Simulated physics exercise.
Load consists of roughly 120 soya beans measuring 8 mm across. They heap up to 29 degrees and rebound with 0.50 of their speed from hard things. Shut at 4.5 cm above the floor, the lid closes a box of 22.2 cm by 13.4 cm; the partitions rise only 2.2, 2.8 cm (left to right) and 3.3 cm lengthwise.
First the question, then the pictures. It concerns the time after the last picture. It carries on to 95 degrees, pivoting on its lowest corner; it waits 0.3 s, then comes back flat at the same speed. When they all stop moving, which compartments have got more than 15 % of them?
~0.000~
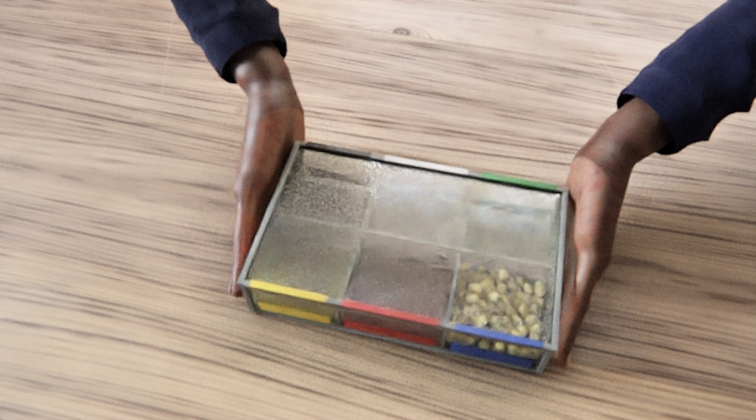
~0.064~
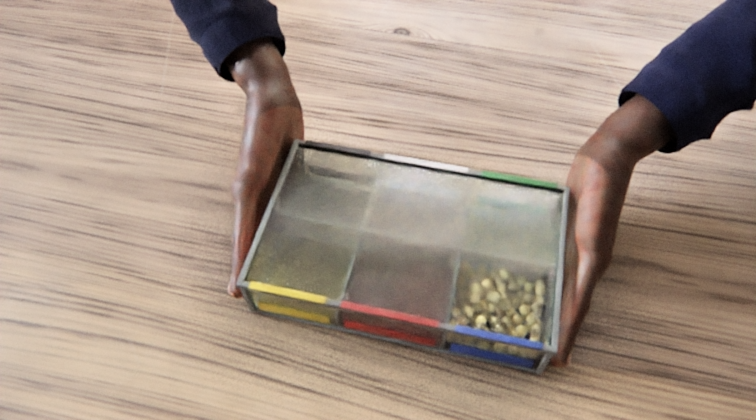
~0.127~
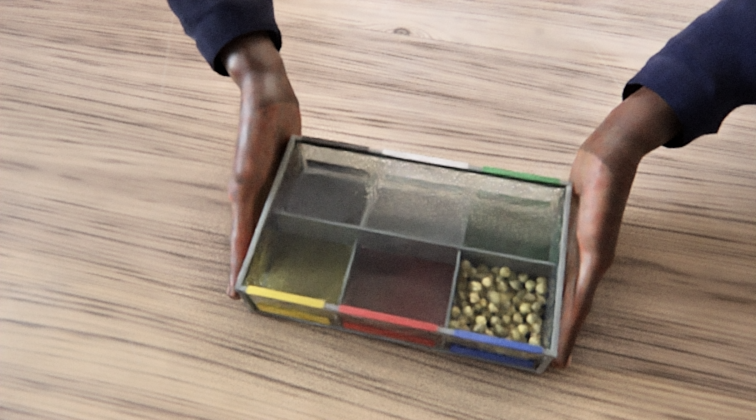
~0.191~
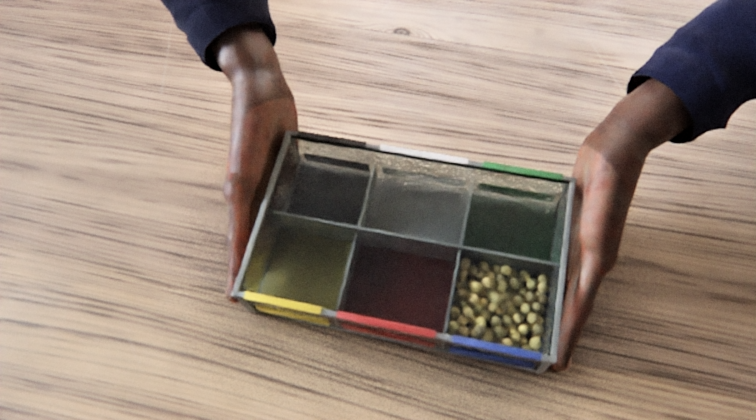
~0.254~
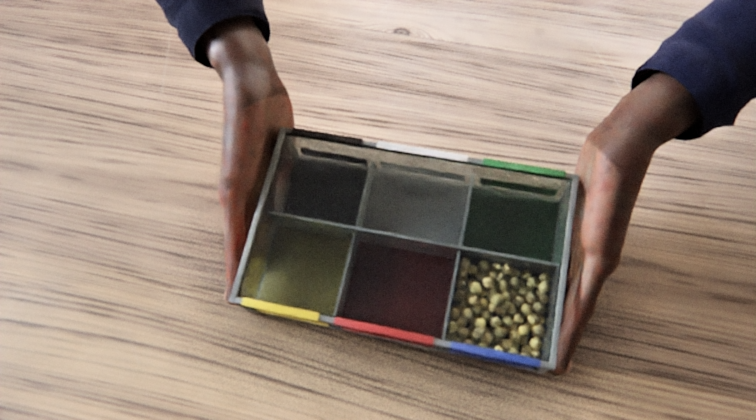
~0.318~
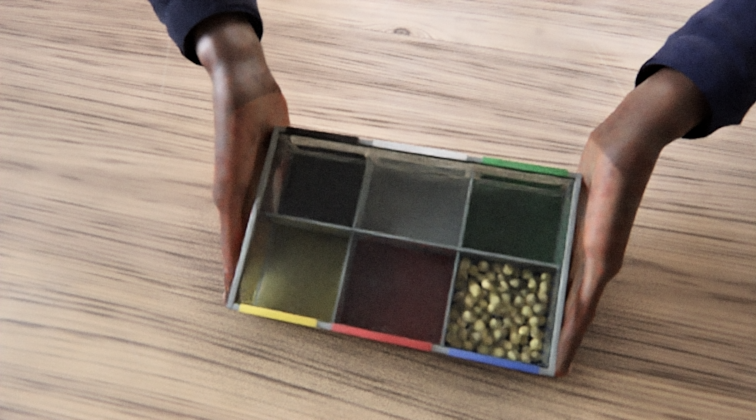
Once they stop: Red compartment has not, blue compartment has, green compartment has not, yellow compartment has not, white compartment has not, black compartment has not.
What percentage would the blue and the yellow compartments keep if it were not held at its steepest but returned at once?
Final amounts would be blue 100% and yellow 0%.
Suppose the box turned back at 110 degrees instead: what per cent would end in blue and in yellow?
In per cent, blue 95 and yellow 0.
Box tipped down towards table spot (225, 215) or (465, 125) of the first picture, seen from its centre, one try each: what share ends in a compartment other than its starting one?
Estimate: Some 75 % and some 30 % respectively.
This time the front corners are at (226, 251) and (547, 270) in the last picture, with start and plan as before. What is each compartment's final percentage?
In per cent, the final split is red 0, blue 50, green 0, yellow 0, white 0, black 45.
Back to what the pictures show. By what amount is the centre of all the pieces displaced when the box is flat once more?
Roughly 1.5 cm.
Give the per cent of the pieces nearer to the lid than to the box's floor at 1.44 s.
About 40 %.
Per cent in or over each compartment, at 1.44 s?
In per cent: Red 0; blue 100; green 0; yellow 0; white 0; black 0.
After 1.44 s, tilt 95 degrees; blue 100 %.
After 2.19 s, tilt 47 degrees; blue 100 %.
Then, at 2.96 s, tilt 0 degrees; blue 100 %.
At rest (3.5 s), red 0 %, blue 100 %, green 0 %, yellow 0 %, white 0 %, black 0 %.
